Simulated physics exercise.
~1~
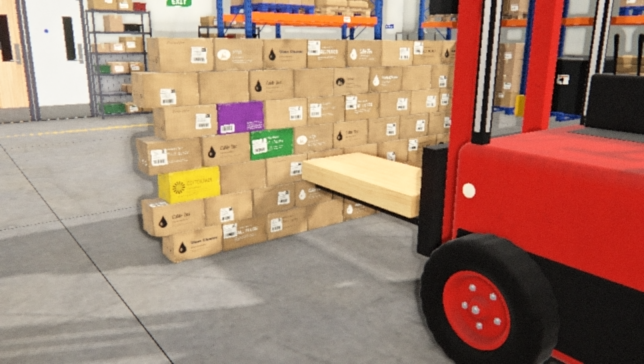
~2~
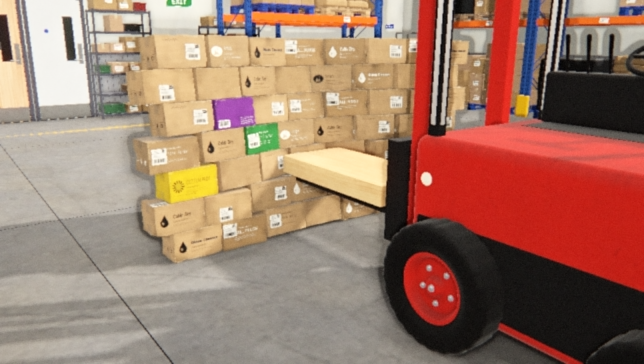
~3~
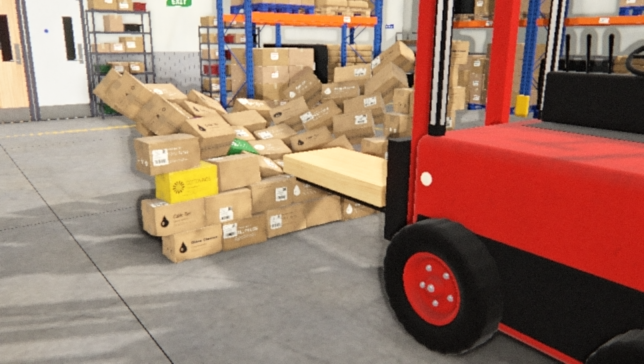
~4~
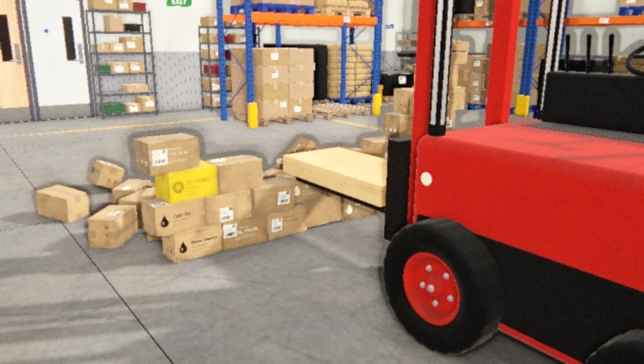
A red forklift pushes its load into stacked boxes, collapsing much of the wall.
